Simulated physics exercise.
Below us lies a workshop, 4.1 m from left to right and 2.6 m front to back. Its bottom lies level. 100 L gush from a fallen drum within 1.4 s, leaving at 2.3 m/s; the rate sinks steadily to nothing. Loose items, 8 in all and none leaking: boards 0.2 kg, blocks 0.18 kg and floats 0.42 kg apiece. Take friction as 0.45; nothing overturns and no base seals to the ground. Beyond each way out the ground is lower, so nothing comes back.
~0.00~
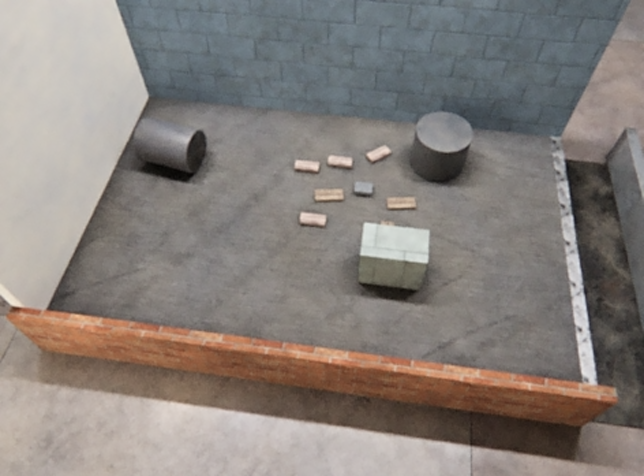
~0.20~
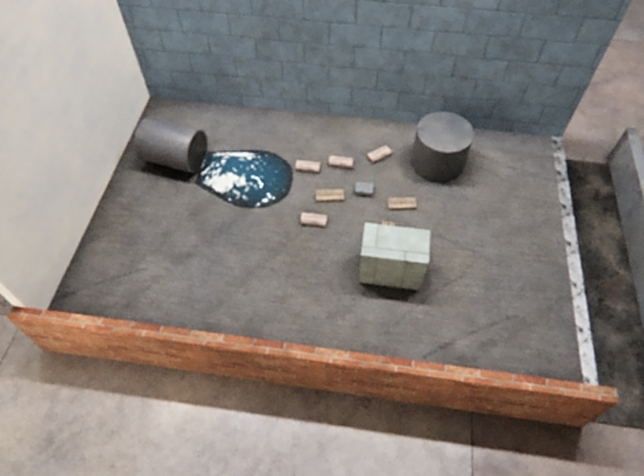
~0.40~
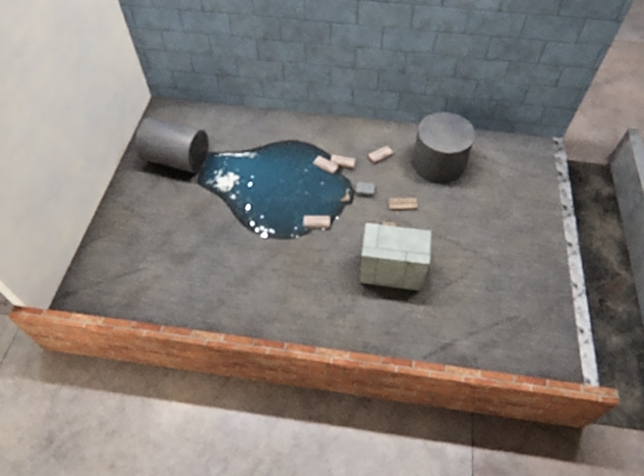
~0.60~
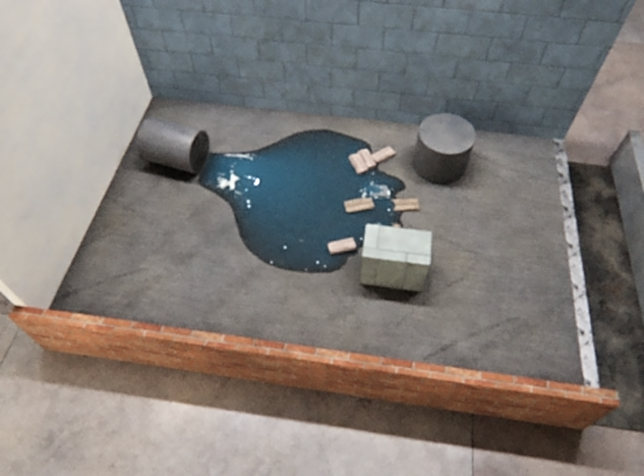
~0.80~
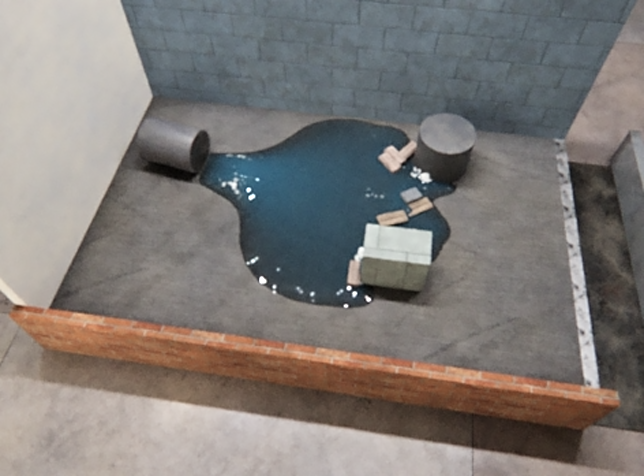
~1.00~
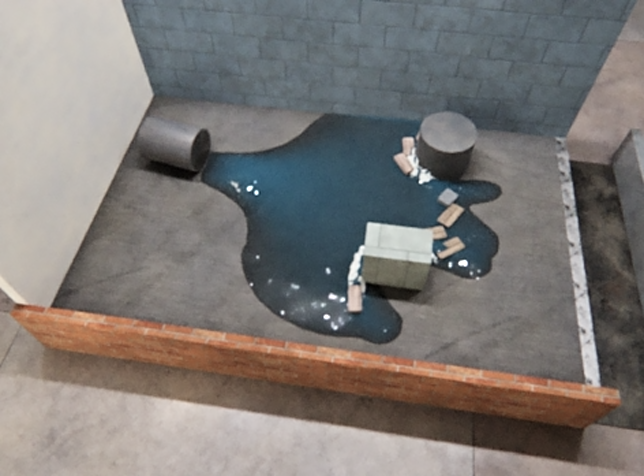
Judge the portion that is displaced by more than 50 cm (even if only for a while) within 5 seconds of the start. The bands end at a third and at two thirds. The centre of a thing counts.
It is two thirds or more.
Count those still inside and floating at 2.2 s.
I count 3.
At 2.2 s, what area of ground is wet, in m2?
About 4.5 m2.
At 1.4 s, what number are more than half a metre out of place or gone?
By then 8.
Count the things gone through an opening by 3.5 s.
7 of them.
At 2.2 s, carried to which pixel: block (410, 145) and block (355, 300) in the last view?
Near (560, 162) and (496, 332).
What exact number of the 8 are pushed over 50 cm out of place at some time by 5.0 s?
I count 8.
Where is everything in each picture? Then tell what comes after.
In the first picture, a board at (329, 195), on the bottom; a block at (307, 165) rests on the ground; water covers 0.0 m2; 0 of 8 have shifted.
In the second picture, a board at (330, 195) rests on the ground; a block at (308, 165), on the bottom; 0.4 m2 under water; 0 of 8 have shifted.
In the third picture, a board at (335, 196), on the bottom, 4 cm from its start; a block at (326, 164) rests on the ground, 16 cm from its start; 1.1 m2 under water; 1 of 8 have shifted.
In the fourth picture, a board at (359, 204), afloat, 27 cm from its start; a block at (359, 163) floats, 46 cm from its start; 2.0 m2 under water; 5 of 8 have shifted.
In the fifth picture, a board at (392, 218) floats, 59 cm from its start; a block at (390, 162), afloat, 75 cm from its start; 2.9 m2 under water; 8 of 8 have shifted.
In the sixth picture, a board at (431, 234) floats, 94 cm from its start; a block at (405, 162), afloat, 88 cm from its start; 3.7 m2 under water; 8 of 8 have shifted.
After 1.4 s 8 of 8 are over 50 cm from their spots; 6 afloat.
After 2.2 s 8 of 8 are over 50 cm from their spots; 3 afloat.
After 3.5 s 8 of 8 are over 50 cm from their spots; 0 afloat.
After 5.0 s 8 of 8 are over 50 cm from their spots, and 8 have been at some point; 0 afloat.
